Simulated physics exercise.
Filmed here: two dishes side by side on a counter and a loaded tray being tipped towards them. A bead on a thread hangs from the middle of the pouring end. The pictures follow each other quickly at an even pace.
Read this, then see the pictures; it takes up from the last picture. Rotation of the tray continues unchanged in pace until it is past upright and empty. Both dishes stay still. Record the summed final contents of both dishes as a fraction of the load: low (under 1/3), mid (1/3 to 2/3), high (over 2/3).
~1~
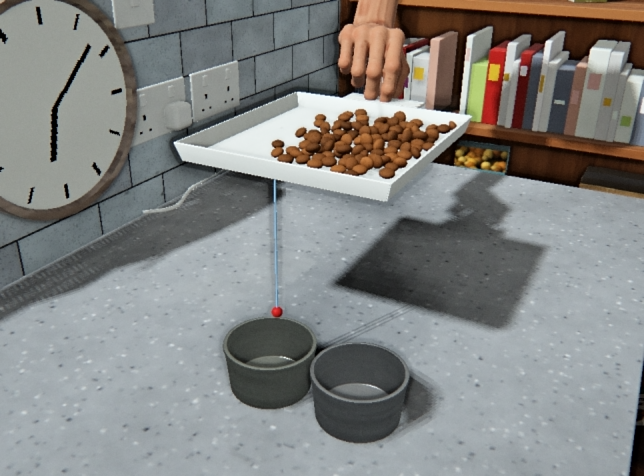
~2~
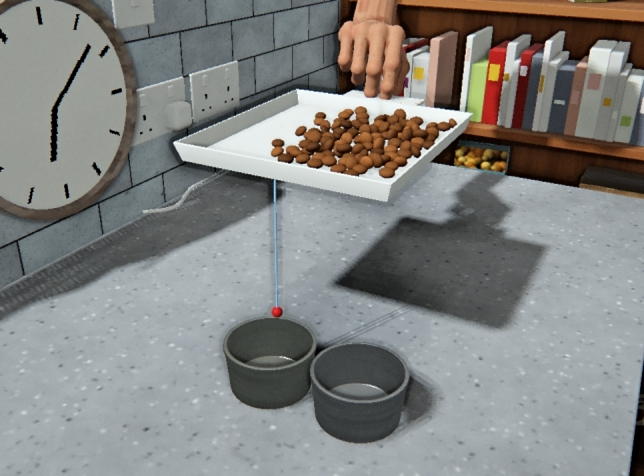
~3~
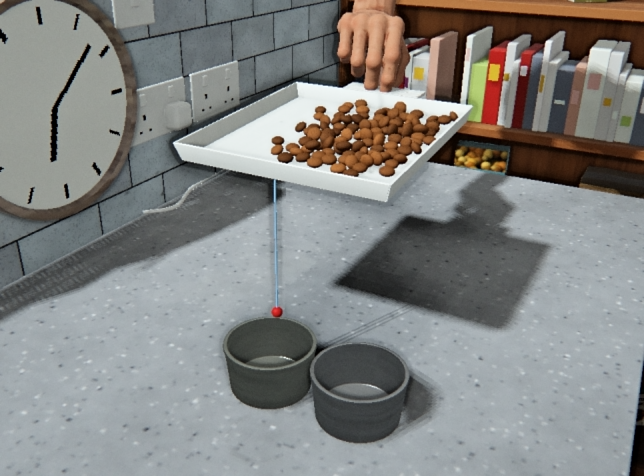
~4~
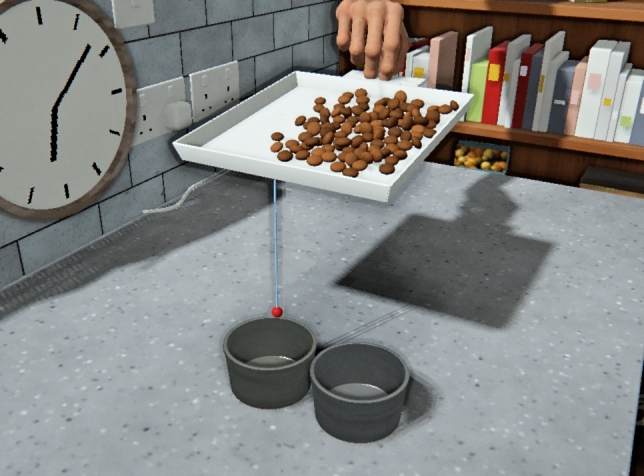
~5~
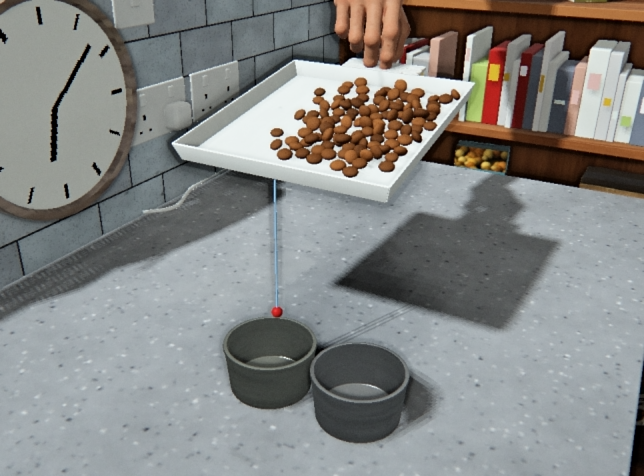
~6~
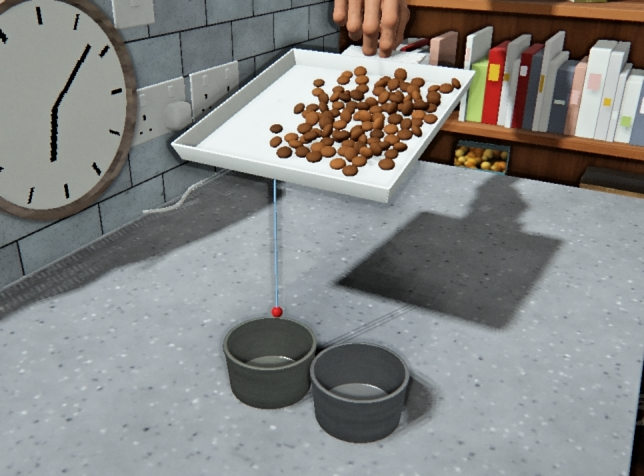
Recorded: Mid.
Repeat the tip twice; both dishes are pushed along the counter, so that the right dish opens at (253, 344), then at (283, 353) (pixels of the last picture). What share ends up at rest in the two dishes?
Close to 40 in a hundred, then close to 60 in a hundred.
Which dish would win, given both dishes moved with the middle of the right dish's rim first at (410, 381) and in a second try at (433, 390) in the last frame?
In the first try it is the one to the left, in the second it is the one to the left.
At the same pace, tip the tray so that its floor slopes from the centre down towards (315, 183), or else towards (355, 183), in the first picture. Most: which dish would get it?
Try one - the dish to the right; try two - the dish to the right.
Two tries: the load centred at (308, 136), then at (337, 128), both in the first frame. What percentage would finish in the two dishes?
Respectively 30 and 40 per cent.
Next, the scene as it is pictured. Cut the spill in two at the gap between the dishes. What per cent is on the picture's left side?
I'd say some 90 in a hundred.
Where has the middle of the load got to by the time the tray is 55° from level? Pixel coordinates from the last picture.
The middle of the pieces sits at roughly (313, 149).
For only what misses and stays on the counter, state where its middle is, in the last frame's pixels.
Around (190, 437).
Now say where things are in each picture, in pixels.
In the first picture, corners of the pouring end at (181, 142) and (387, 181), level; middle of the load at (360, 141), bits of dog kibble; left dish at (246, 383); right dish at (338, 416); bead on its thread at (277, 312).
In the second picture, corners of the pouring end at (181, 142) and (387, 181), level; middle of the load at (360, 139).
In the third picture, corners of the pouring end at (181, 142) and (387, 182), tipped barely, level across its low end; middle of the load at (360, 135).
In the fourth picture, corners of the pouring end at (180, 142) and (386, 182), tipped a little, level across its low end; middle of the load at (360, 128).
In the fifth picture, corners of the pouring end at (179, 142) and (386, 183), tipped a little, level across its low end; middle of the load at (360, 122).
In the sixth picture, corners of the pouring end at (179, 142) and (386, 184), tipped a little, level across its low end; middle of the load at (360, 116); left dish at (246, 383); right dish at (338, 416).
Soon, tray tipped steeply; nearly all on the tray; a stray few in the air.
A while on, tray tipped right over; about a third on the tray; a small part in the right dish; a small part in the left dish; a small part outside both; about a quarter in the air.
Towards the end, tray tipped past a quarter turn; about a quarter in the right dish; about a quarter in the left dish; about half outside both.
Finally, tray tipped past a quarter turn; about a quarter in the right dish; about a quarter in the left dish; about half outside both.
